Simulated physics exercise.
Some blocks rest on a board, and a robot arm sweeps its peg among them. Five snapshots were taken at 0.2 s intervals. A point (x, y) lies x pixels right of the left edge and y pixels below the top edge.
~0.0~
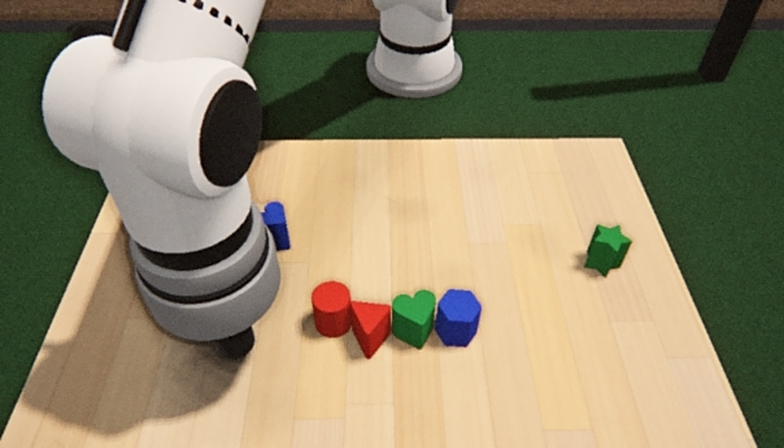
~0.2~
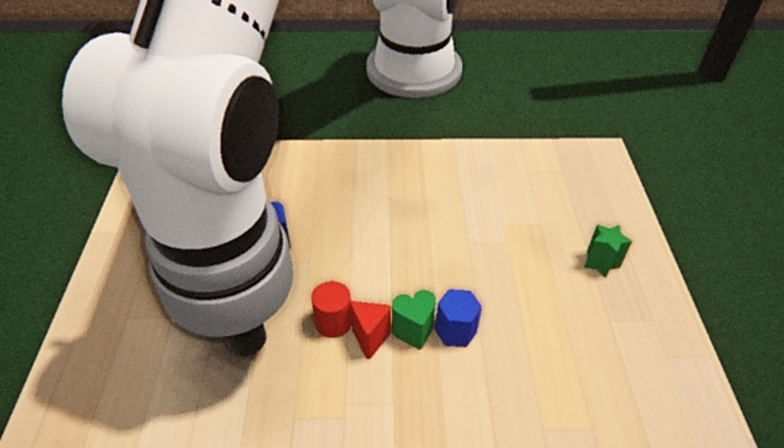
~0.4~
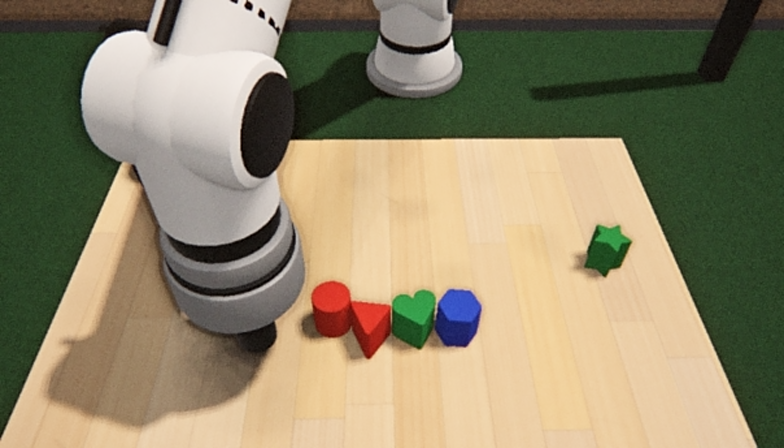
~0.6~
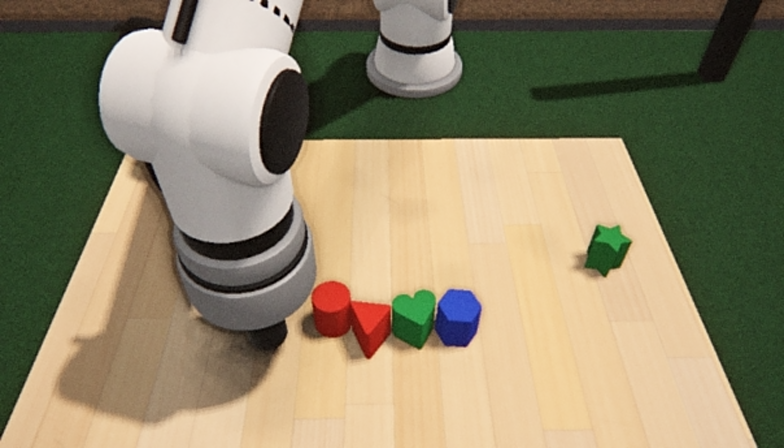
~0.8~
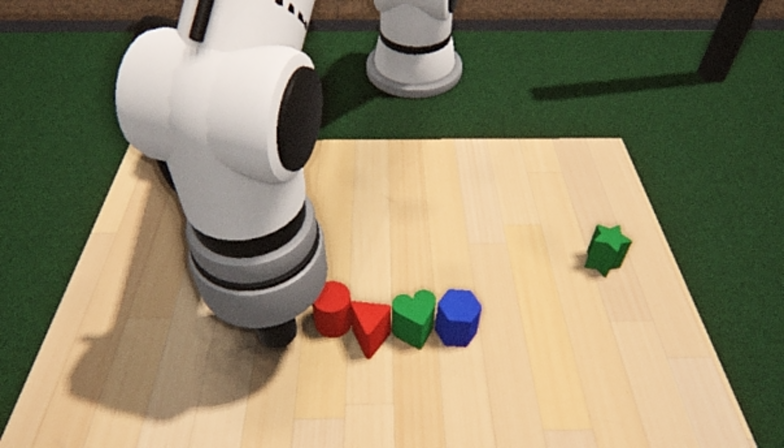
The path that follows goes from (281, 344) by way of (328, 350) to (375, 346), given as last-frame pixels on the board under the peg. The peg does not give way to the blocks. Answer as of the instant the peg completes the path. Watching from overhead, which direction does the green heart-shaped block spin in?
In a top view, it turns clockwise.
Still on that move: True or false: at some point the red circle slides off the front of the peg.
The statement is correct.
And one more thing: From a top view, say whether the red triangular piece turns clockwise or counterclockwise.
Twists anticlockwise.
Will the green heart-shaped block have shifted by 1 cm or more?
That would be a yes.
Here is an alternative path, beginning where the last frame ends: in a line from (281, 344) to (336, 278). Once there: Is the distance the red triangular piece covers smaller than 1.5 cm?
Answer: Yes.
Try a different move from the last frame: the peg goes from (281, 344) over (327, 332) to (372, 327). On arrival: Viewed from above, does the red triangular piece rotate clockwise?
Yes - that is the case.
What follows on the original path. Halfway along, peg (327, 338); red circle (339, 292); red triangular piece (371, 310), turned 25° clockwise.
At the end, peg (375, 334); red circle (344, 291); red triangular piece (394, 298), turned 30° anticlockwise; green heart-shaped block (427, 289), turned 40° clockwise; blue hexagonal block (468, 304), turned 15° clockwise.
